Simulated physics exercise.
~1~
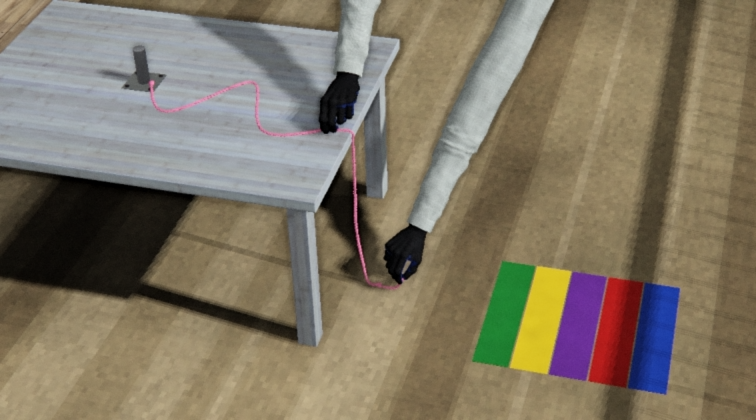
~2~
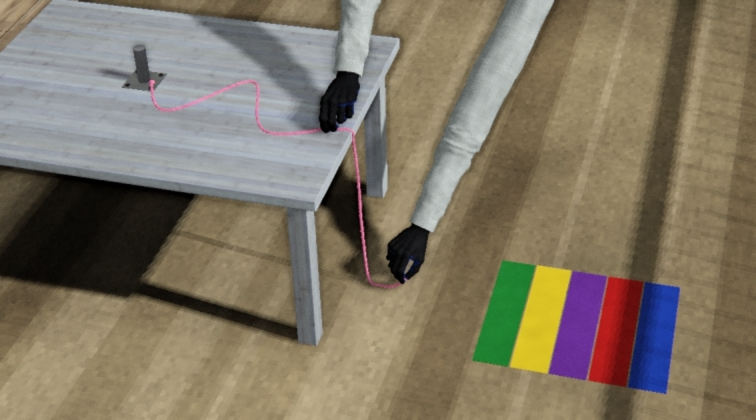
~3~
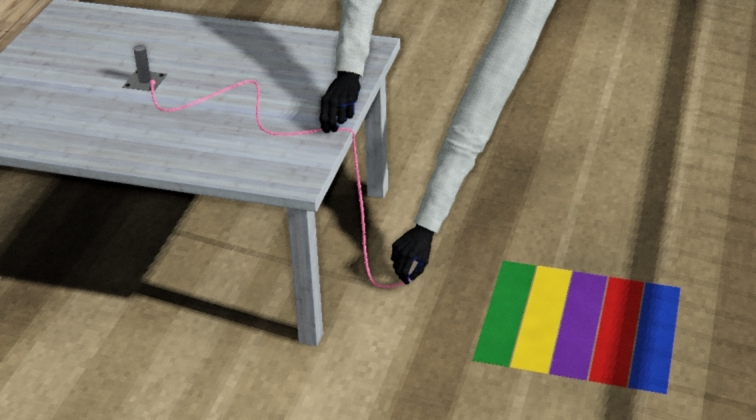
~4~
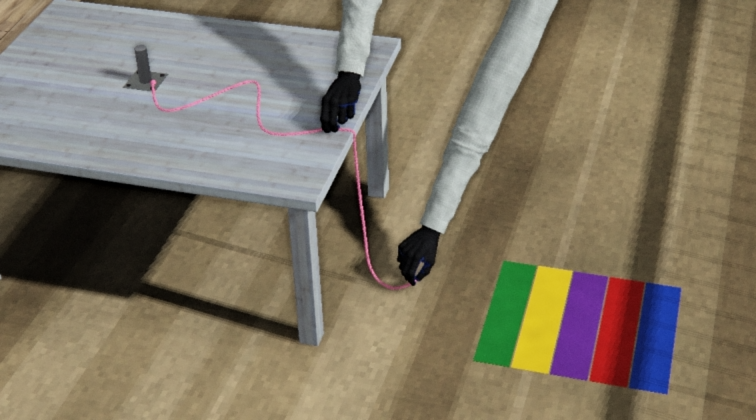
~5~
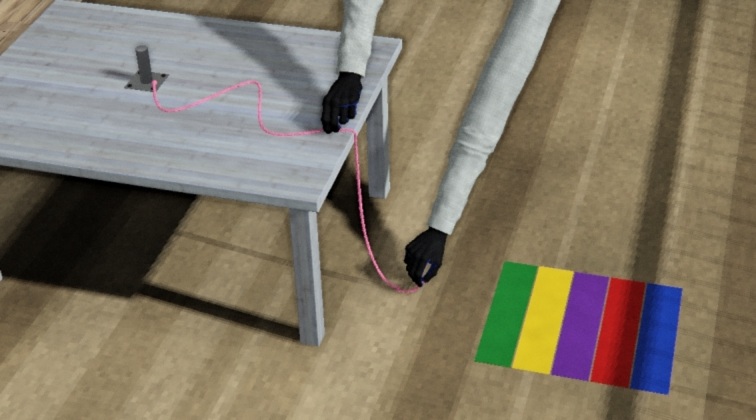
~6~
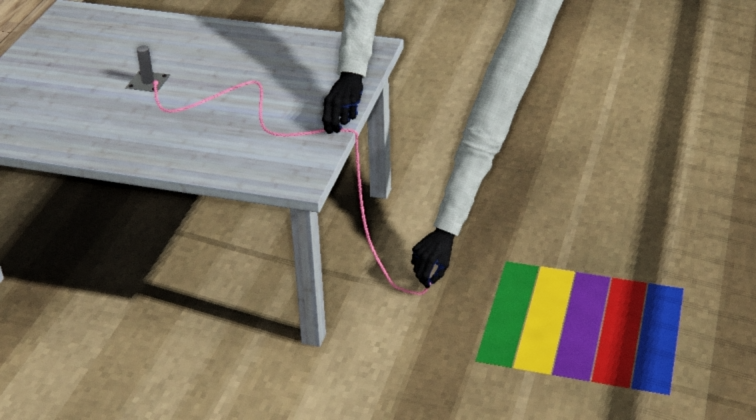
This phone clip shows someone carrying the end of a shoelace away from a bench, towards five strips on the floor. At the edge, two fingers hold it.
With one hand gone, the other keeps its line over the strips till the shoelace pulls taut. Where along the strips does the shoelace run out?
Over the blue strip.
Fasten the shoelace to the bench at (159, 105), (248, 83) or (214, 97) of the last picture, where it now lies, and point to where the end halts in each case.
(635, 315); (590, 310); (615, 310).
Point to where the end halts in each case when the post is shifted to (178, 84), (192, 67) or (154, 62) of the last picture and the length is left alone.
Results per try: (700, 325); (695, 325); (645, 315).
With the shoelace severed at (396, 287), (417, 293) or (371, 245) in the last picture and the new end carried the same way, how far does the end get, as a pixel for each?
About (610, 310) first, then about (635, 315), and finally about (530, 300).
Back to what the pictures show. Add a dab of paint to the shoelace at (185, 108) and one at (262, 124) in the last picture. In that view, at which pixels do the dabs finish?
The first finishes about (224, 95) and the second about (373, 131).
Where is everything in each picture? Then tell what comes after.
End (402, 279); green (495, 345); yellow (533, 351); purple (572, 358); red (611, 364); blue (650, 371), in the first frame.
End (405, 279); shoelace through (155, 104) (231, 87) (257, 115) (327, 128) (359, 187) (366, 261), in the second frame.
End (409, 280), in the third frame.
End (416, 281); shoelace through (156, 104) (232, 87) (258, 115) (328, 129) (359, 188) (368, 261), in the fourth frame.
End (423, 282), in the fifth frame.
End (430, 283); shoelace through (159, 104) (235, 88) (260, 116) (331, 129) (360, 188) (379, 261), in the sixth frame.
Soon after, end near (603, 311); over purple.
After that, end near (642, 317); over blue.
At the stop, end near (665, 321); over blue. It halts on the blue strip.
